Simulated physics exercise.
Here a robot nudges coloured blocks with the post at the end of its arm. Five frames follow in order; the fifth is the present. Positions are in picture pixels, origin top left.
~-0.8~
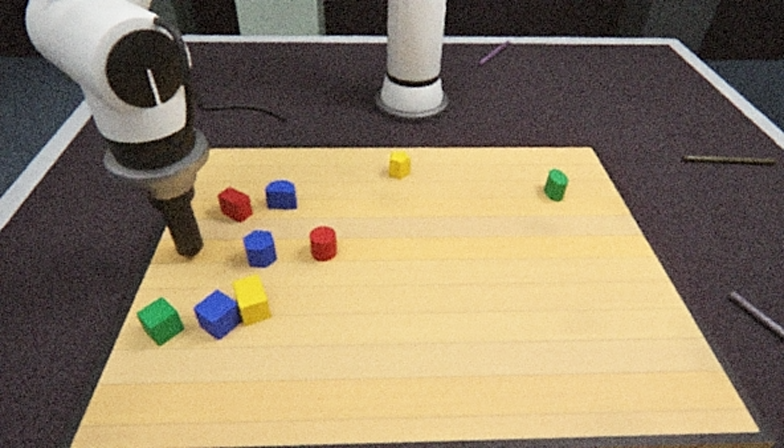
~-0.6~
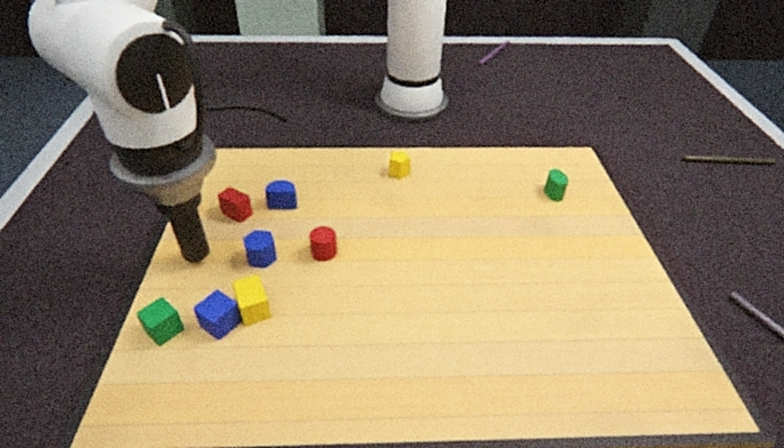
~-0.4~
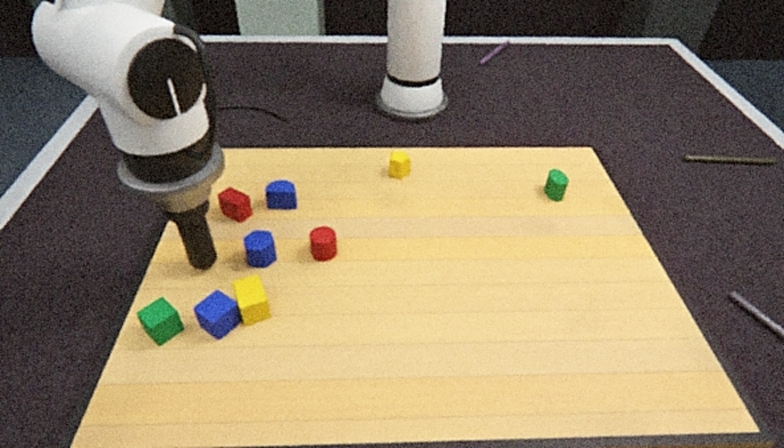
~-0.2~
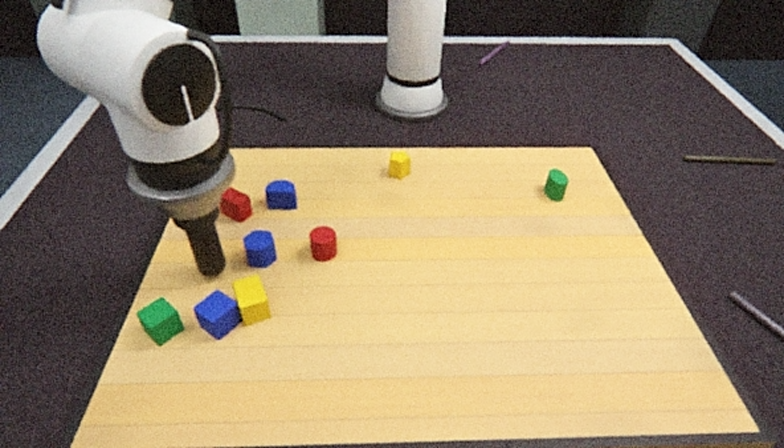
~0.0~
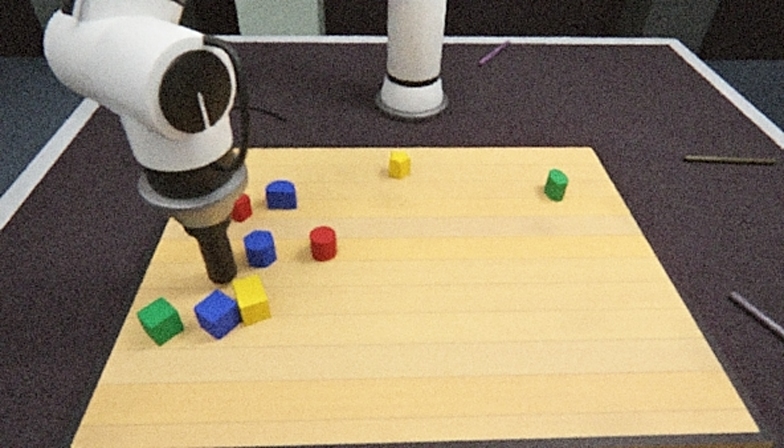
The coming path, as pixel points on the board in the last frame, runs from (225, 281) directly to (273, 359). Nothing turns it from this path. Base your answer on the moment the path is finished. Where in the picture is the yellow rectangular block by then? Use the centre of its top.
Final place: (297, 316).
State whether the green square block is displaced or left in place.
At the moment the path ends, the green square block still stands where it did.
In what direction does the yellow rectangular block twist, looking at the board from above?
Direction: Anticlockwise.
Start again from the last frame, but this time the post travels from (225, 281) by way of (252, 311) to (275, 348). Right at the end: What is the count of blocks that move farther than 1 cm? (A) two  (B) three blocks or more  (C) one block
C - one block.
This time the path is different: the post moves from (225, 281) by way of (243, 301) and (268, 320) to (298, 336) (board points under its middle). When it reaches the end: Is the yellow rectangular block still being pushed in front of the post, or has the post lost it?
The post still pushes it.
On the path given first. One third of the way, post at (239, 300); blue square block at (213, 308); yellow rectangular block at (264, 300), turned 20° anticlockwise.
Two thirds of the way, post at (255, 326); blue square block at (212, 313), turned 15° clockwise; yellow rectangular block at (288, 312), turned 70° anticlockwise.
At the end, post at (272, 354); green square block not moved; blue square block at (212, 313), turned 15° clockwise; yellow rectangular block at (297, 316), turned 100° anticlockwise; blue hexagon not moved.
